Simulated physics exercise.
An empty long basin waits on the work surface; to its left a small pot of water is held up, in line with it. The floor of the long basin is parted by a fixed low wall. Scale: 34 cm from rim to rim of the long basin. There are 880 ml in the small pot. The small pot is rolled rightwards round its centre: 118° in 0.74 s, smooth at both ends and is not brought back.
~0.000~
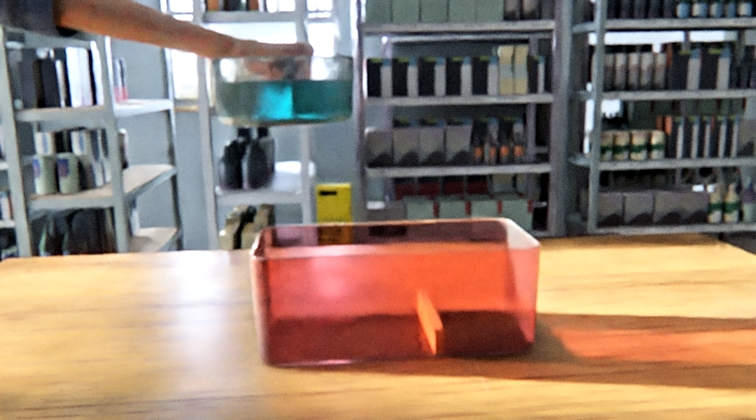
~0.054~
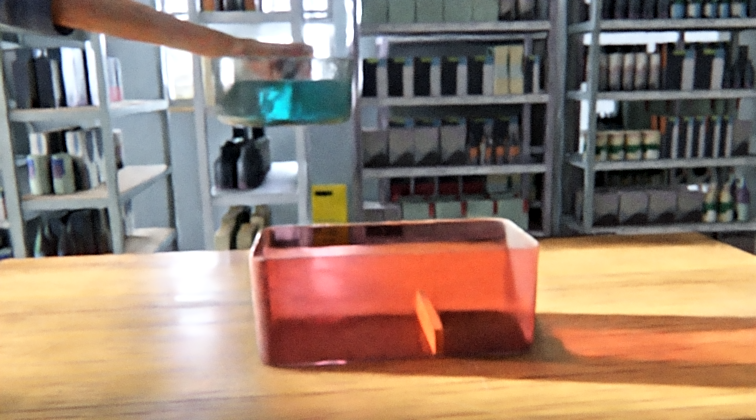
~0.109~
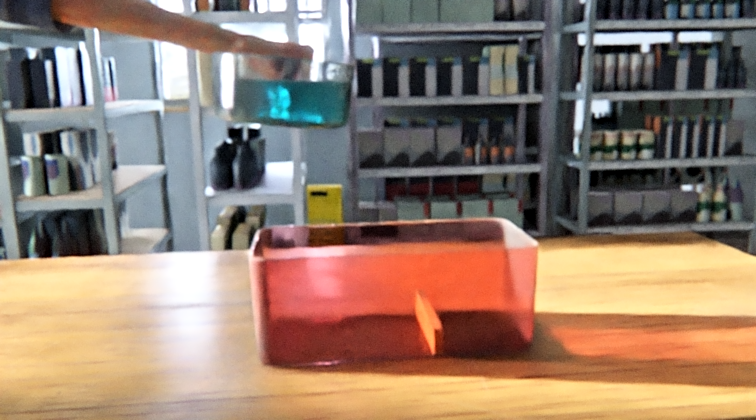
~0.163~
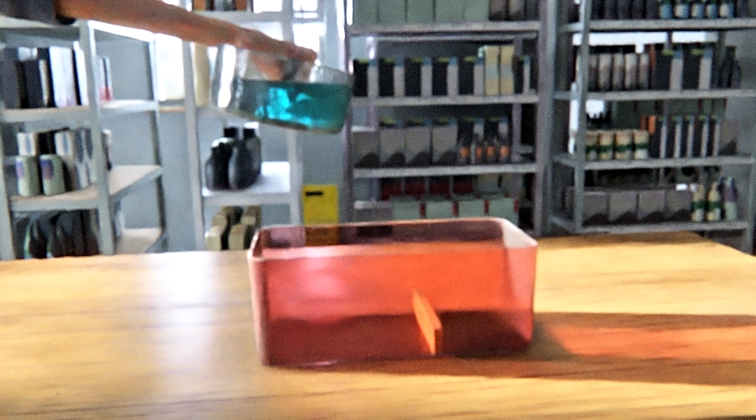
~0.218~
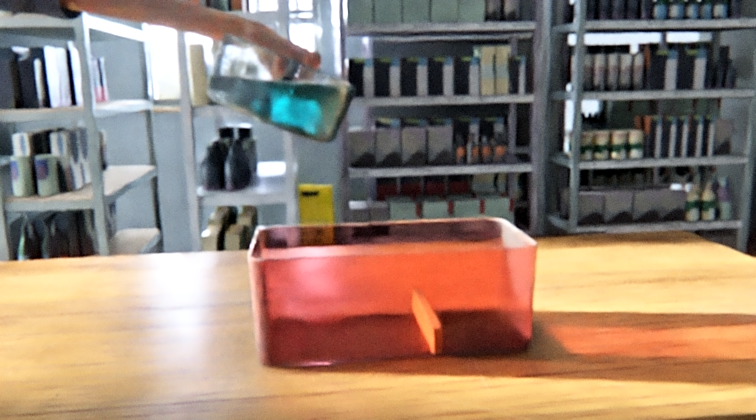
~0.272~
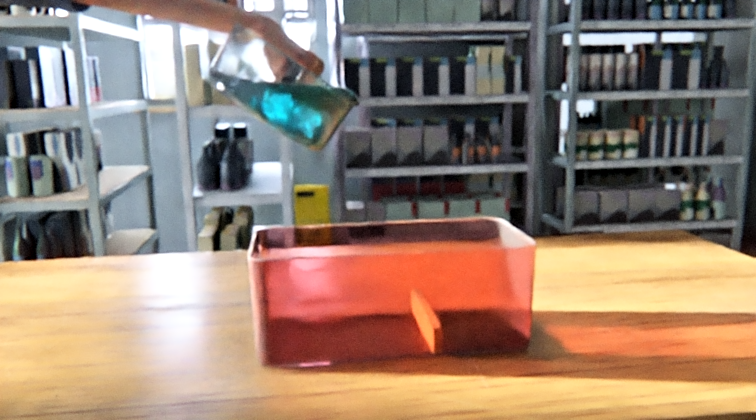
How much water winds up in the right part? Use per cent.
About 20 per cent.
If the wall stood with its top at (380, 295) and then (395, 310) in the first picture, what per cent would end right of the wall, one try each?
First 65, then 55 per cent.
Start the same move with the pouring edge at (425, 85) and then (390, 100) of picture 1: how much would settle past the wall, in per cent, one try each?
In turn about 50 and 40 per cent.
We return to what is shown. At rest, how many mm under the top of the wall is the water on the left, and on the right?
Left about 12 mm, right about 22 mm.
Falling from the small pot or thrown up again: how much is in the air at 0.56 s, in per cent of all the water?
Some 52 per cent.
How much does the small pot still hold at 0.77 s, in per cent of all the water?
Some 2 per cent.
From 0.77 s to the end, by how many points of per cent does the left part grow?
Near 1 in a hundred.
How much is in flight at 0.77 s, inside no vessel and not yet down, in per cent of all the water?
Near 8 in a hundred.
Then, 0.56 s in, the tilt is 102° and 16 per cent is still to pour, 29 is left of the wall and 4 right of it.
Then, 0.77 s in, the tilt is 118° and 2 per cent is still to pour, 76 is left of the wall and 15 right of it.
Then, 1.00 s in, the tilt is 118° and 0 per cent is still to pour, 78 is left of the wall and 18 right of it.
Then, 1.24 s in, the tilt is 118° and 0 per cent is still to pour, 77 is left of the wall and 19 right of it.
Finally, 77 per cent lies left of the wall, 20 right of it and 3 outside.
